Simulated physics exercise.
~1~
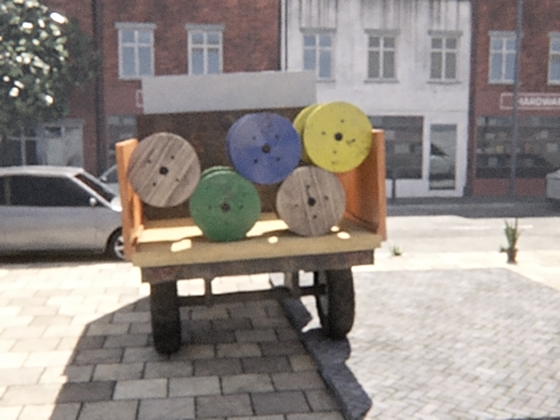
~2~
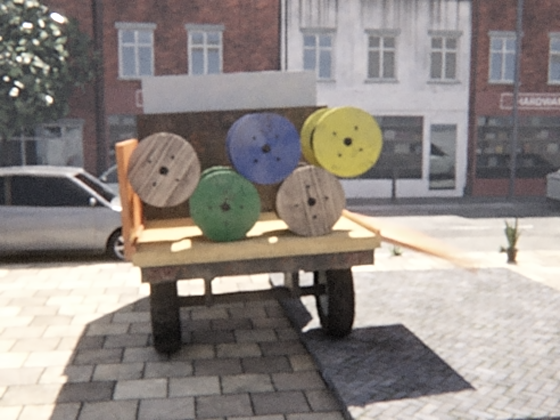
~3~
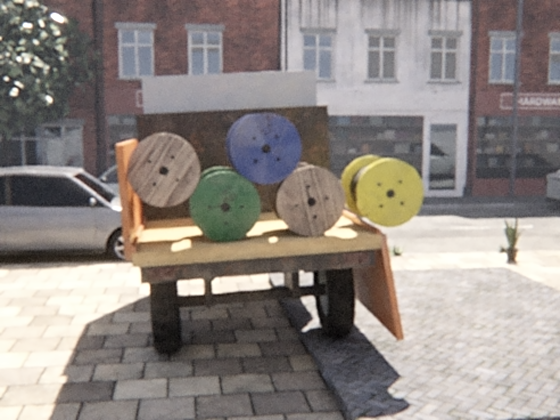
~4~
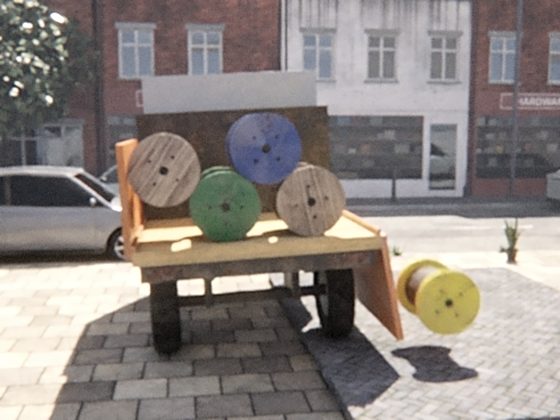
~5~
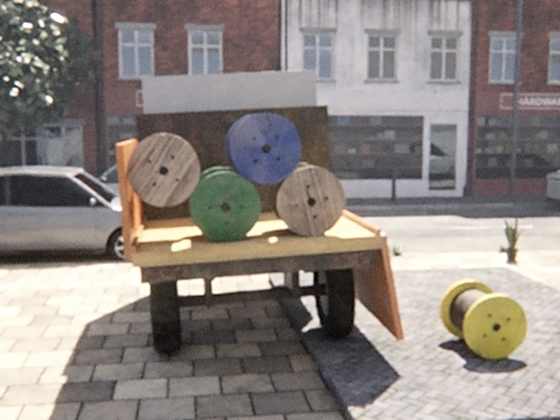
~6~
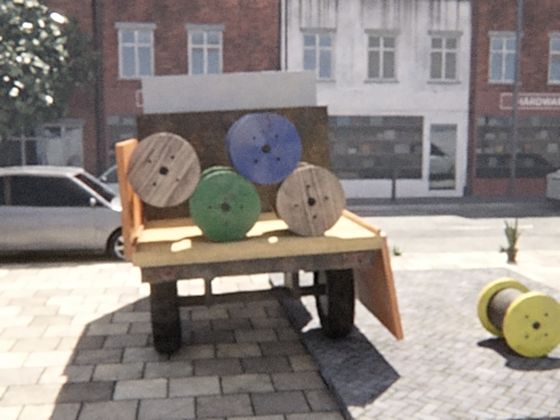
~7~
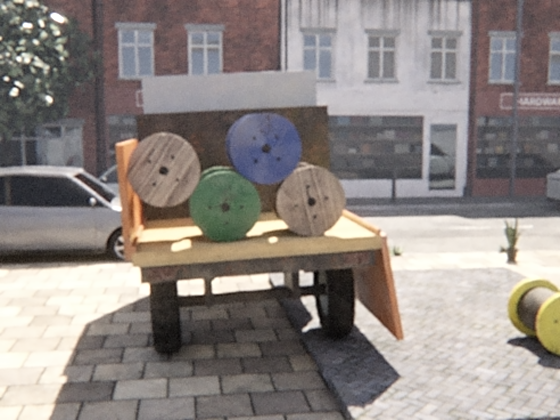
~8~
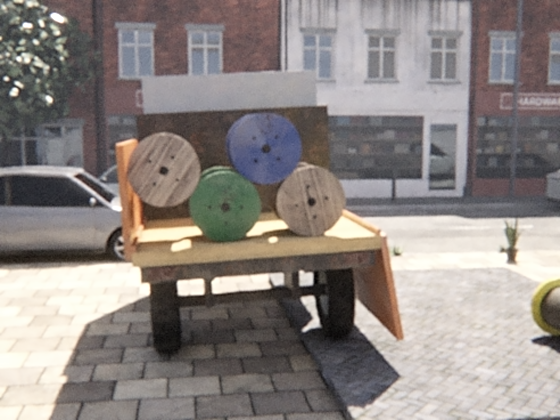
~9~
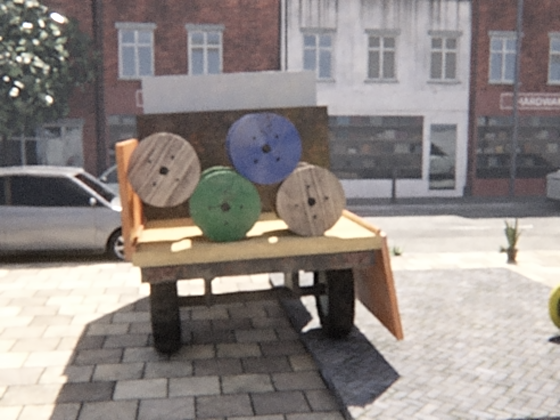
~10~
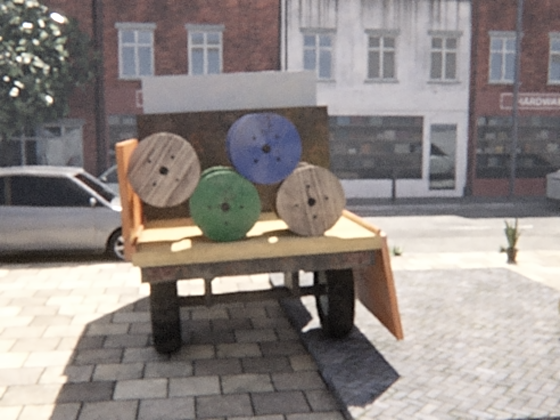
On a paved street in front of brick buildings, the right side of a parked flatbed truck swung down, and the yellow reel rolled off, dropped to the ground and rolled out of view to the right, while the other four stayed stacked.
